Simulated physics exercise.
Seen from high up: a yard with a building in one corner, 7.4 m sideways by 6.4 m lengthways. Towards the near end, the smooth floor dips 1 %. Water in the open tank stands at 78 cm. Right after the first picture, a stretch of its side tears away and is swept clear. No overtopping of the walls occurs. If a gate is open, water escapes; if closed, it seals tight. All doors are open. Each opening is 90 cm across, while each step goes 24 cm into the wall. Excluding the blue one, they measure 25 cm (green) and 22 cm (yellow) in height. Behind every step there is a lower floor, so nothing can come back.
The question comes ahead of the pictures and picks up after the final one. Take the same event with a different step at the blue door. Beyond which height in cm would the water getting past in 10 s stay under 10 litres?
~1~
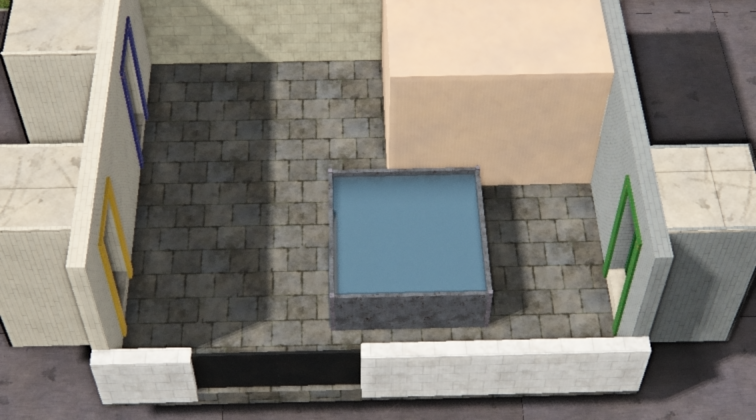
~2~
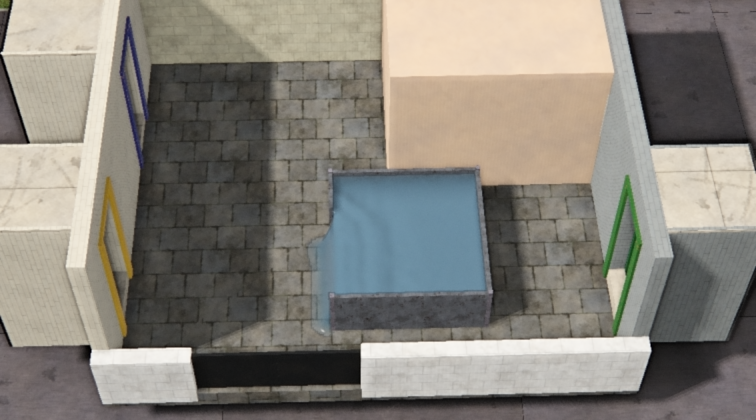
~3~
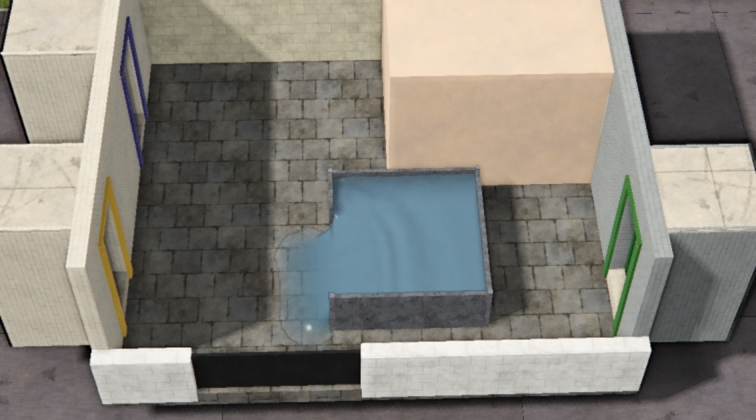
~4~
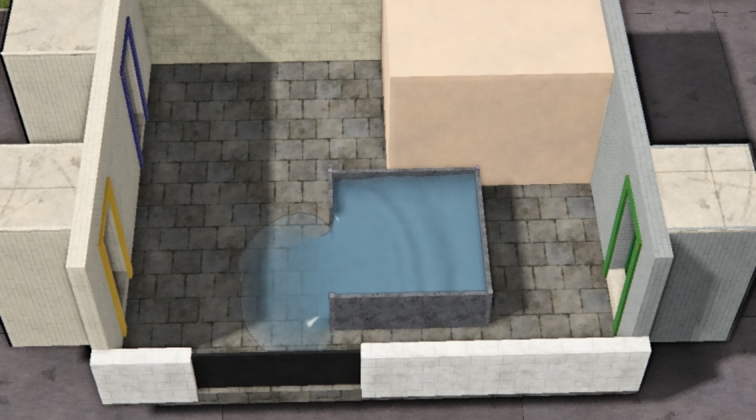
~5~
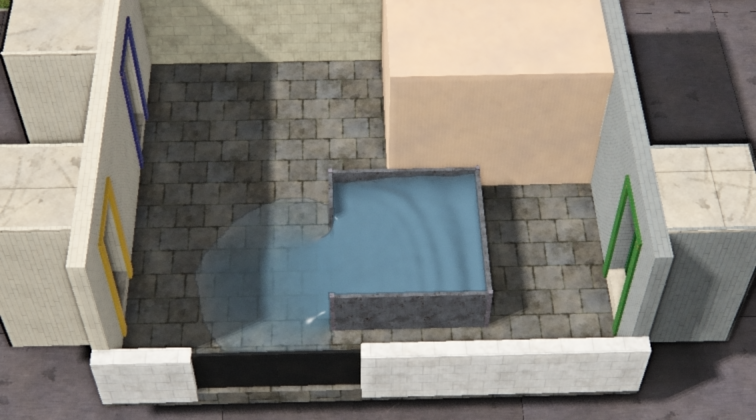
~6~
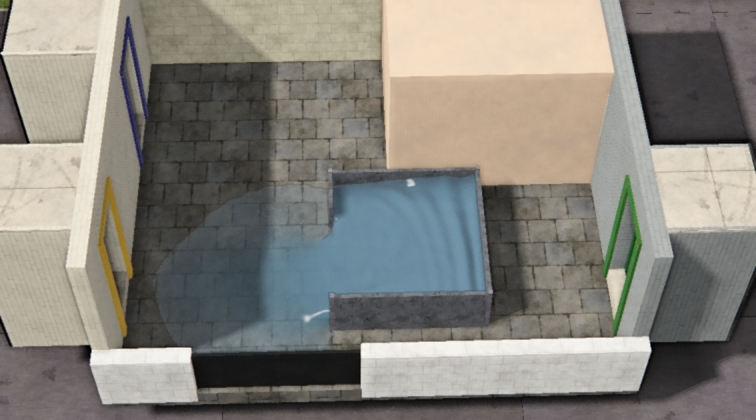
I would say 13.5 cm.
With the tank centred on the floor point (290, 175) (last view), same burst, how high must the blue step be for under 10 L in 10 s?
Roughly 31 cm is needed.
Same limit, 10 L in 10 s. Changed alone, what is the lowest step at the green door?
Door green, min height approx. 6.5 cm.
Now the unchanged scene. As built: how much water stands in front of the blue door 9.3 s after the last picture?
14.0 cm.
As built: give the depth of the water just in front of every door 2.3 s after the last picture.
In cm: Blue 10, green 0, yellow 37.
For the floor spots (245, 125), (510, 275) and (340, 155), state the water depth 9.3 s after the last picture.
That's 10, 1 and 16 cm, in the order given.
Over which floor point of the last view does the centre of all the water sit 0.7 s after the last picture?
Centre of mass: About (343, 275) px.
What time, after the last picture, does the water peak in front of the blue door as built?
About 8.5 seconds.
Then, 0.7 s after the last picture water covers 35 % of the floor, deepest (56 cm) near (121, 370); it has not reached the blue door.
Then, 2.3 s after the last picture water covers 45 % of the floor, deepest (39 cm) near (120, 381); 10 cm at the blue door, 0 litres in over its 20 cm step.
Then, 9.3 s after the last picture water covers 95 % of the floor, deepest (22 cm) near (152, 68); 14 cm at the blue door, 0 litres in over its 20 cm step.
At the blue door as built, the water peaked near 19 cm, 8.5 s after the last picture.
With a step of 12.5 cm, 14 litres would have come in within the 10 s; with 14.5 cm, 6 litres. So under 10 litres takes about 13.5 cm.
